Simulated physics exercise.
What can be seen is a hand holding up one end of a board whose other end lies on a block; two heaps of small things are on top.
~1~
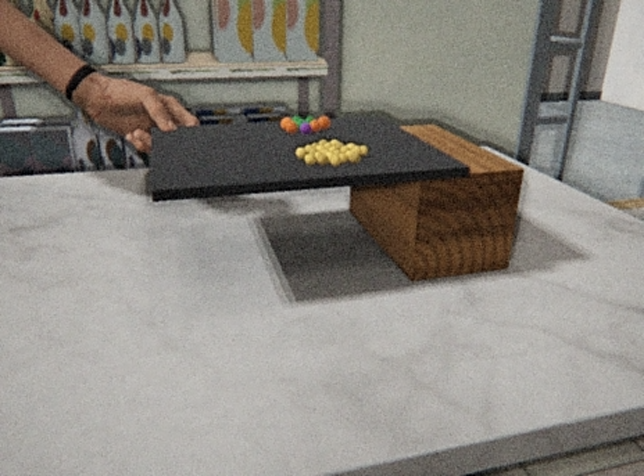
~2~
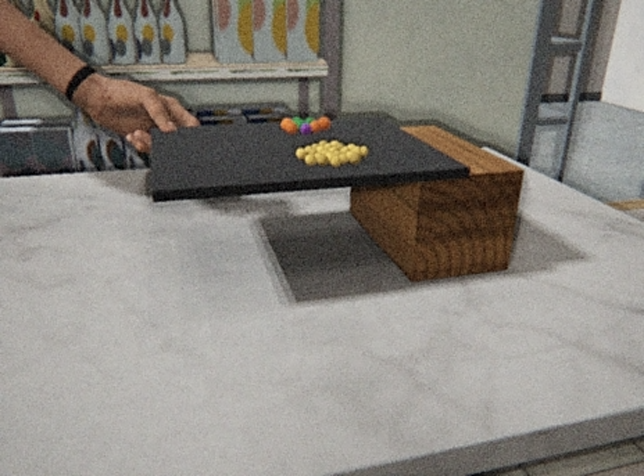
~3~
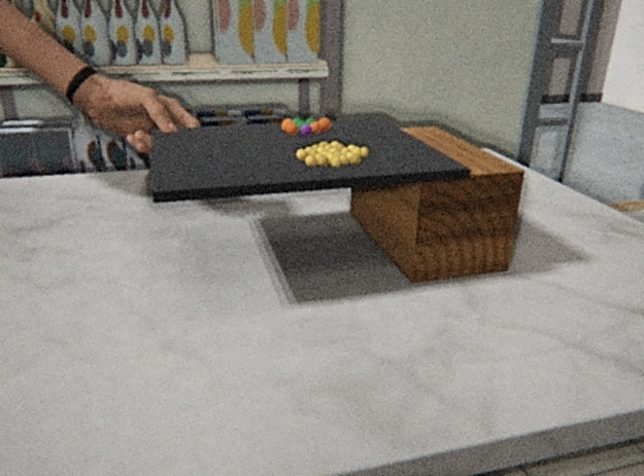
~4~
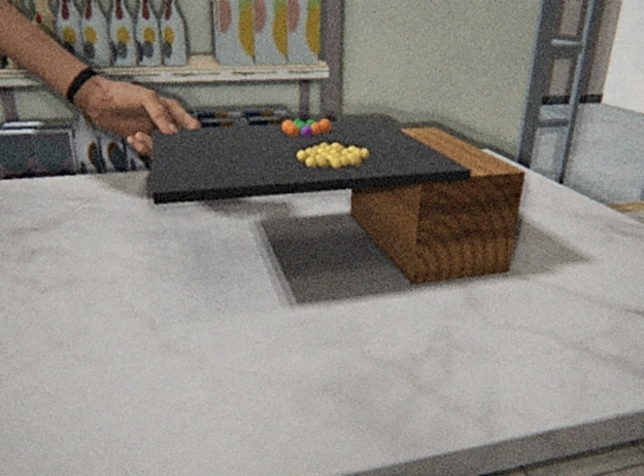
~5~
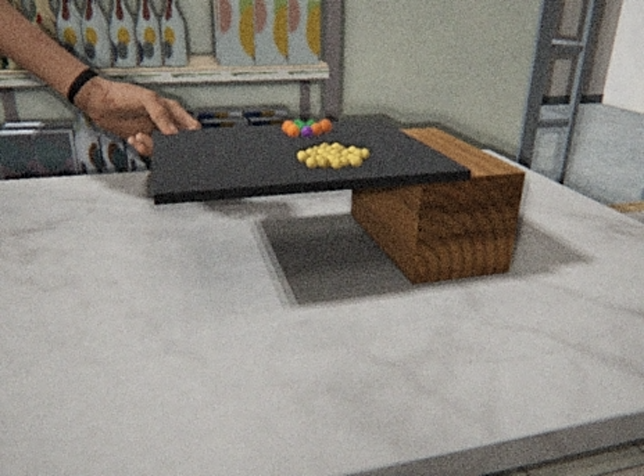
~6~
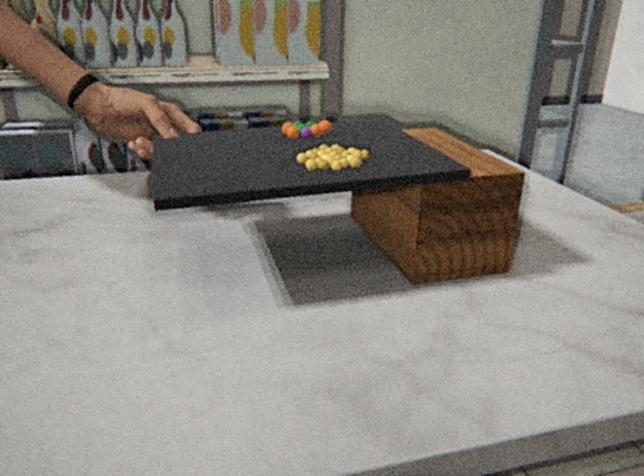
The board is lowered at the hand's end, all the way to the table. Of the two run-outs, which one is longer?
The far one.
Then, 0.39 s past the last view, board sloping at 13°; front handful all still on the board; back handful all still on the board.
Then, 0.81 s past the last view, board sloping at 26°; front handful all still on the board; back handful mostly less than half a board's length out.
Then, 1.31 s past the last view, board resting at 28°; front handful mostly less than half a board's length out; back handful mostly one to two board lengths out.
Finally, board resting at 28°; front handful mostly less than half a board's length out; back handful mostly more than two board lengths out, all gone off the table; the back handful has gone farther.
